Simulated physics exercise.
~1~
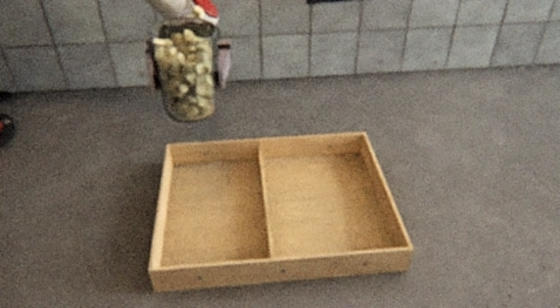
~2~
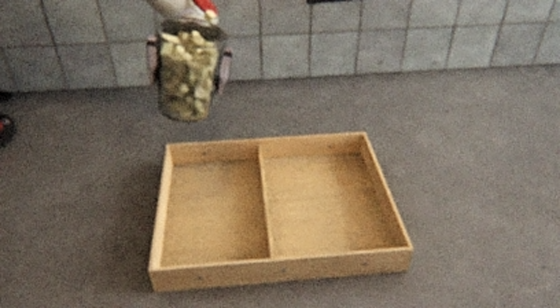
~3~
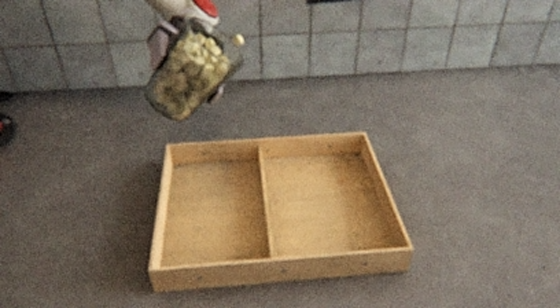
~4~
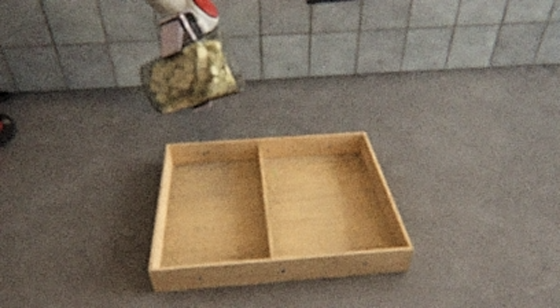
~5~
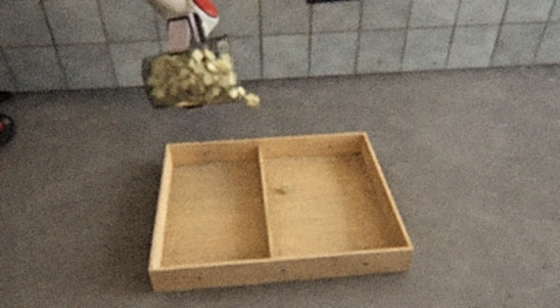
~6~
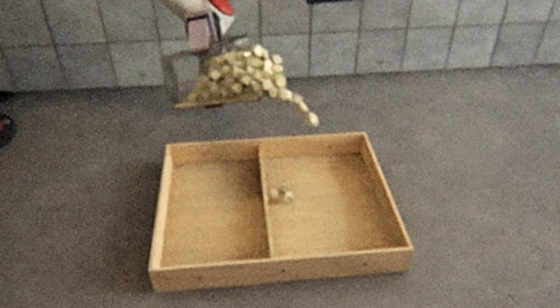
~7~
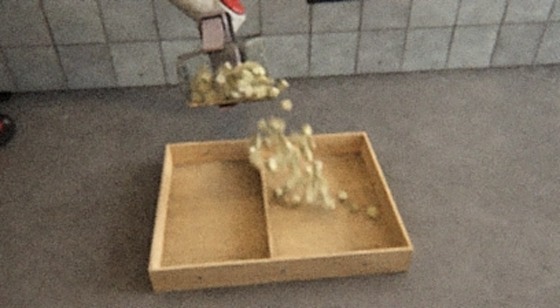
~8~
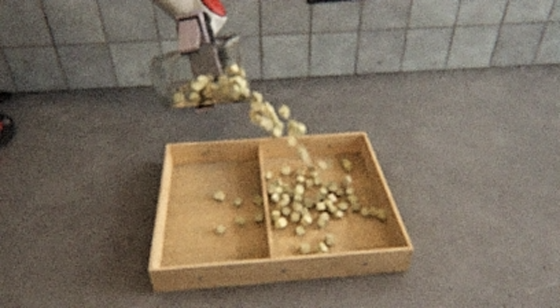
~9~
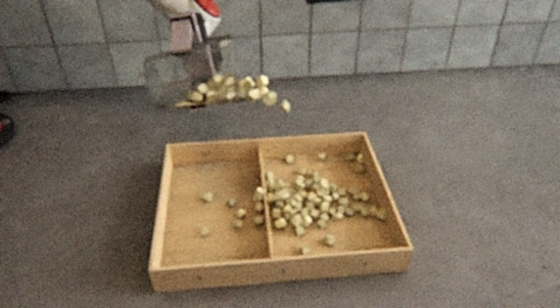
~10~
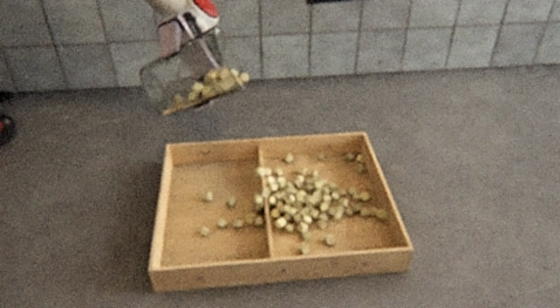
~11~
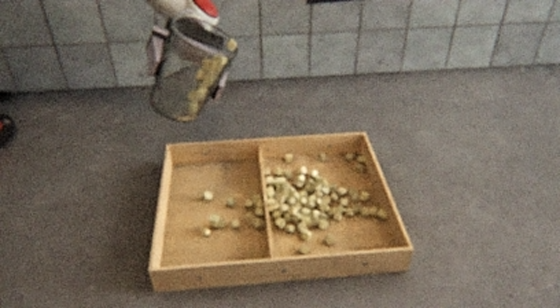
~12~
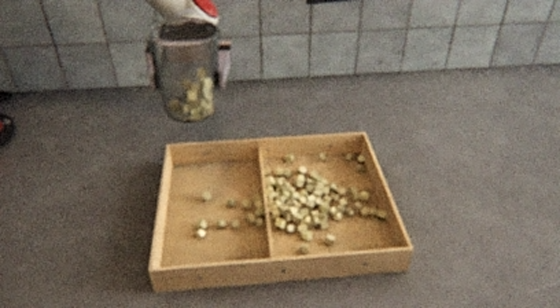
A robot gripper with red and pale parts holds a clear tumbler full of pale yellow-green vegetable dice above a shallow wooden tray, which is split in two by a cross wall. The tray sits on a grey surface before a tiled wall, seen from a raised, still viewpoint. The gripper tips the tumbler to the right onto its side, and dice spill in a stream, mostly into the right part. It rocks slightly as more fall, some scattering into the left part. Finally the tumbler returns upright with a few dice inside, leaving a heap in the right part.
